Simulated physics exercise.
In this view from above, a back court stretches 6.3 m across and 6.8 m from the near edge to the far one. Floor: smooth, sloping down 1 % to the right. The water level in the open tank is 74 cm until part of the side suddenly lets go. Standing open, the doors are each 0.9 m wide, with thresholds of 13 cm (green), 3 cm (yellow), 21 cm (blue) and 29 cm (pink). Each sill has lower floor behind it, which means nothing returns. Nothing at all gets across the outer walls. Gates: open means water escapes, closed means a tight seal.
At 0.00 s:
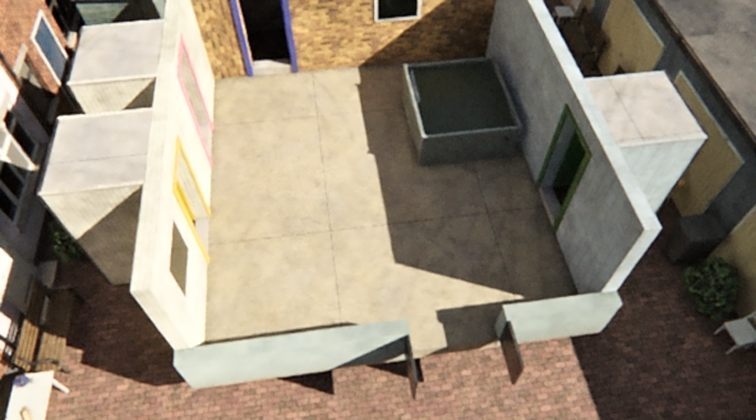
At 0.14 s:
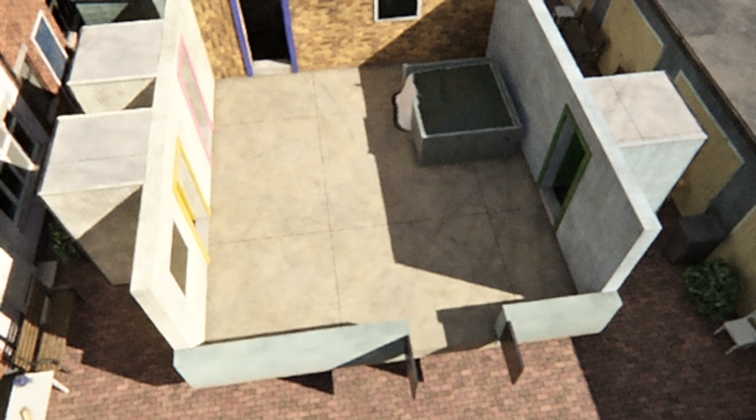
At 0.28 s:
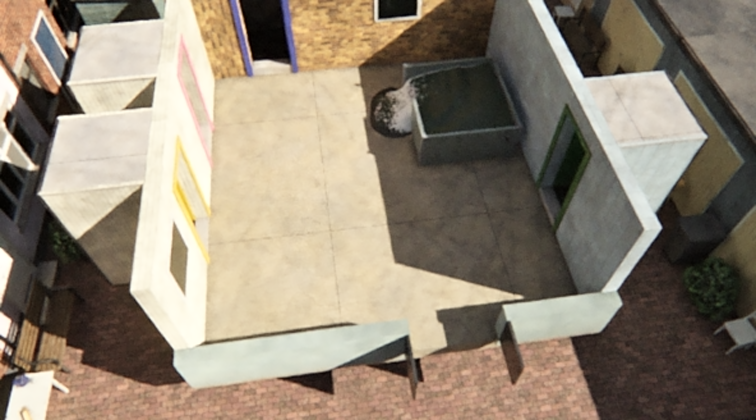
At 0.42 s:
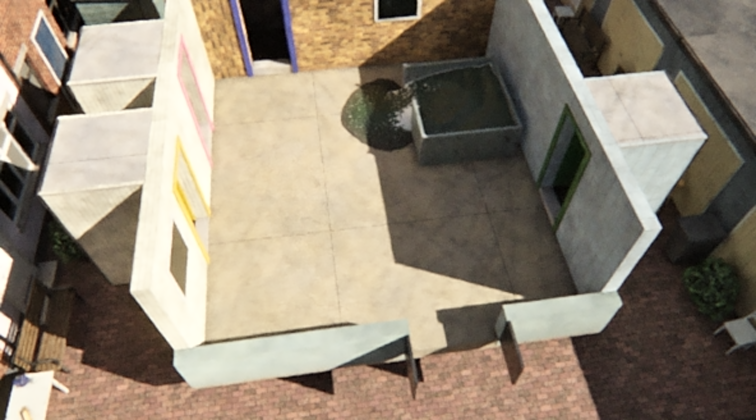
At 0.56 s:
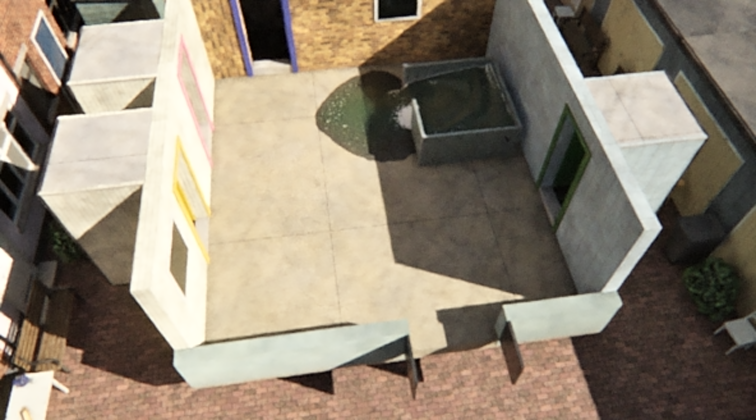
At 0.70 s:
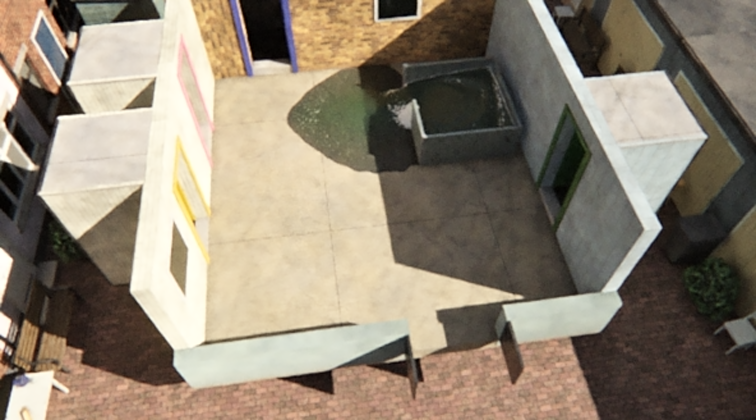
To begin with, a walled court seen from above is dry, with still, dark water in an open tank near the back right. Water then pours from the tank's left side, foaming at the gap, and spreads leftward across the pale floor in a widening, rounded dark pool.
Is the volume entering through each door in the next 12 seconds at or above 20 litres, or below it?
Green door: Below, yellow door: At or above, blue door: Below, pink door: Below.
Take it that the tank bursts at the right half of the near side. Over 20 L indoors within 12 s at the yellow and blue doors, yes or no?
Yellow goes beyond, blue stays inside, judged against that limit.
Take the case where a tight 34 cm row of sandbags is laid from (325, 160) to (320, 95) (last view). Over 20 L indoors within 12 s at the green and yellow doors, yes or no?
Then the green door is short of it and the yellow door is short of it.
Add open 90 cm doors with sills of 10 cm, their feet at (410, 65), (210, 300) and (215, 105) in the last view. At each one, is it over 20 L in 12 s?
Taking them in order, the first gets too little, the second too little and the third enough.
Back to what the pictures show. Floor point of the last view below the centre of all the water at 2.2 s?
Balance point at about (376, 120).
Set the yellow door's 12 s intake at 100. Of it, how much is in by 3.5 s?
Fraction in by then: Around 30 per cent.
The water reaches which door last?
It would be the green one.
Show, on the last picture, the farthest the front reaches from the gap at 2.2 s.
(210, 224).
After 1.4 s water covers 30 % of the floor and is deepest (34 cm) near (397, 109); green door not reached, yellow door not reached, blue door 14 cm at the sill, 0 L in, pink door 11 cm at the sill, 0 L in.
After 2.2 s water covers 40 % of the floor and is deepest (42 cm) near (214, 92); green door not reached, yellow door not reached, blue door 15 cm at the sill, 0 L in, pink door 23 cm at the sill, 0 L in.
After 3.5 s water covers 45 % of the floor and is deepest (26 cm) near (263, 88); green door not reached, yellow door 7 cm at the sill, 15 L in, blue door 19 cm at the sill, 0 L in, pink door 18 cm at the sill, 0 L in.
After 7.0 s water covers 80 % of the floor and is deepest (14 cm) near (250, 307); green door not reached, yellow door 5 cm at the sill, 42 L in, blue door 10 cm at the sill, 2 L in, pink door 9 cm at the sill, 0 L in.
After 12.0 s water covers 95 % of the floor and is deepest (19 cm) near (501, 100); green door 11 cm at the sill, 0 L in, yellow door 4 cm at the sill, 48 L in, blue door 4 cm at the sill, 2 L in, pink door 3 cm at the sill, 0 L in.
